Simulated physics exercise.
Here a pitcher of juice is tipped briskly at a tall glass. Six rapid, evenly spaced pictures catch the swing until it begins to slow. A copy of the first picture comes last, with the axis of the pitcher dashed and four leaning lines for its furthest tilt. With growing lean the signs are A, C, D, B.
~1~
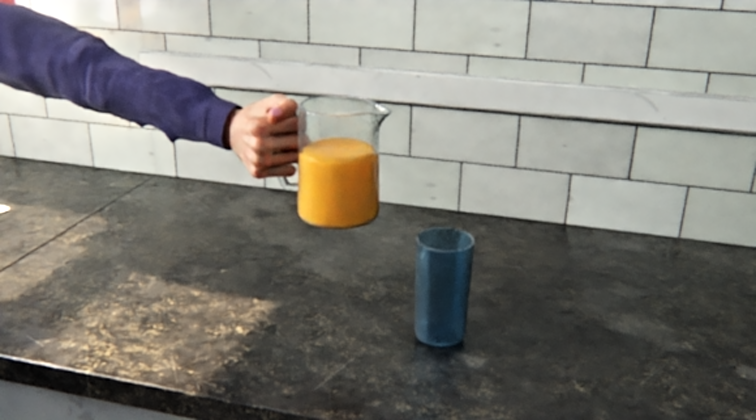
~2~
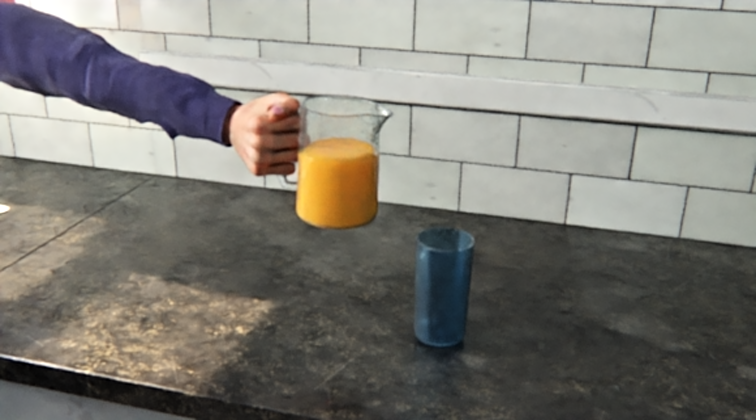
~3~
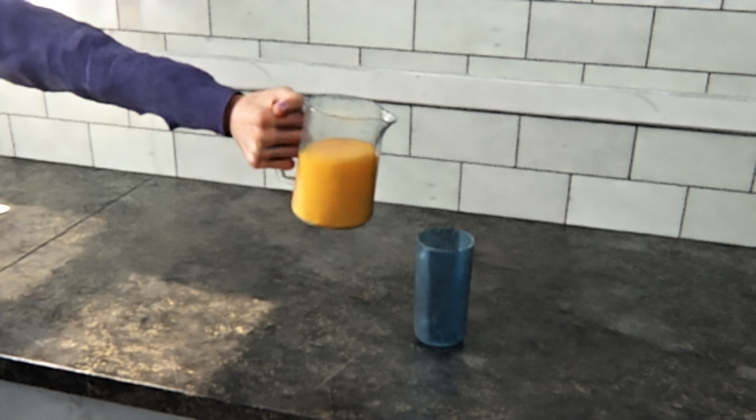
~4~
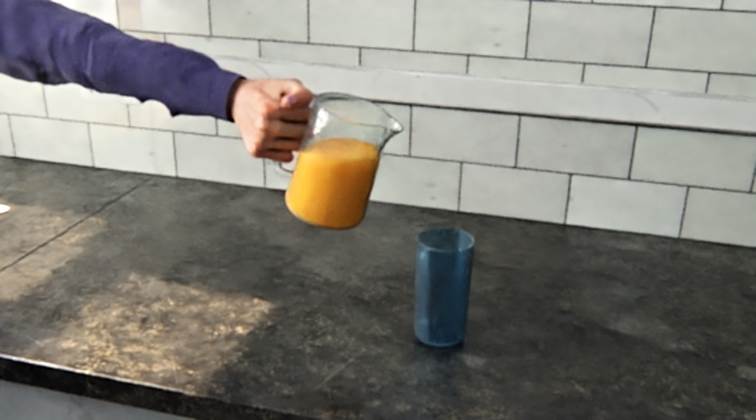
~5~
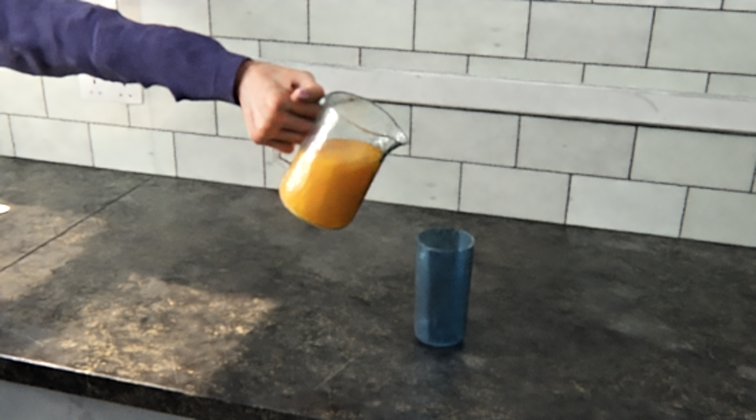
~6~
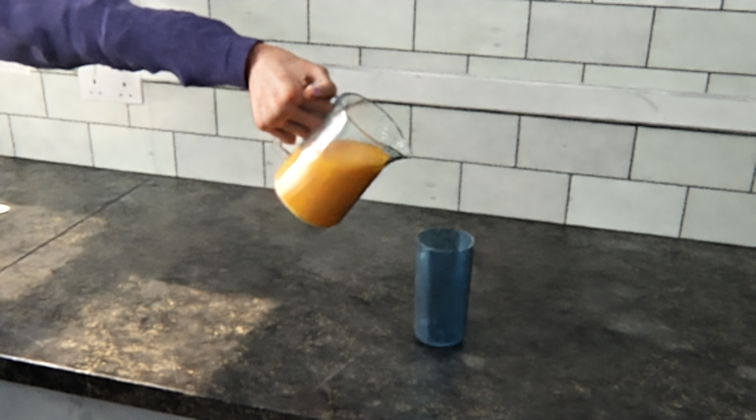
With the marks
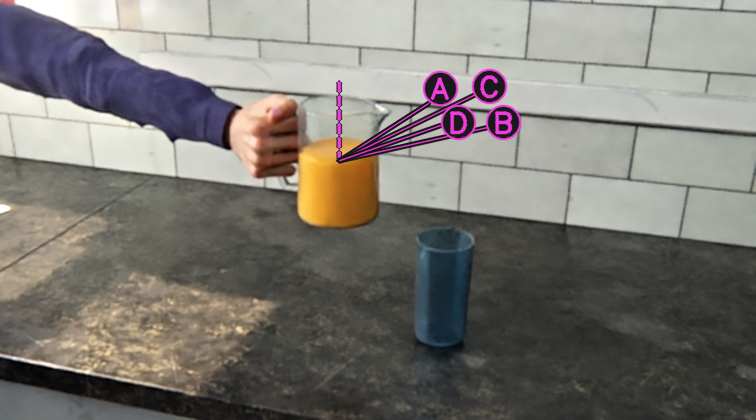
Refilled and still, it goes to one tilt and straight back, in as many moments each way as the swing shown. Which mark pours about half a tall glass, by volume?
Use mark B.
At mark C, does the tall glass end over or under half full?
Under.
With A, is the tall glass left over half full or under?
Under.
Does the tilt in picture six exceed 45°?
No.
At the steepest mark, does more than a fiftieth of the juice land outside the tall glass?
No.
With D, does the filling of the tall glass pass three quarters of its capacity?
No, less.
In magenta, A at (429, 103); B at (487, 127); C at (475, 94); D at (440, 125).
With A, the tall glass ends with about 8 % of what it can hold.
With B, the tall glass ends with about 50 % of what it can hold.
With C, the tall glass ends with about 18 % of what it can hold.
With D, the tall glass ends with about 32 % of what it can hold.
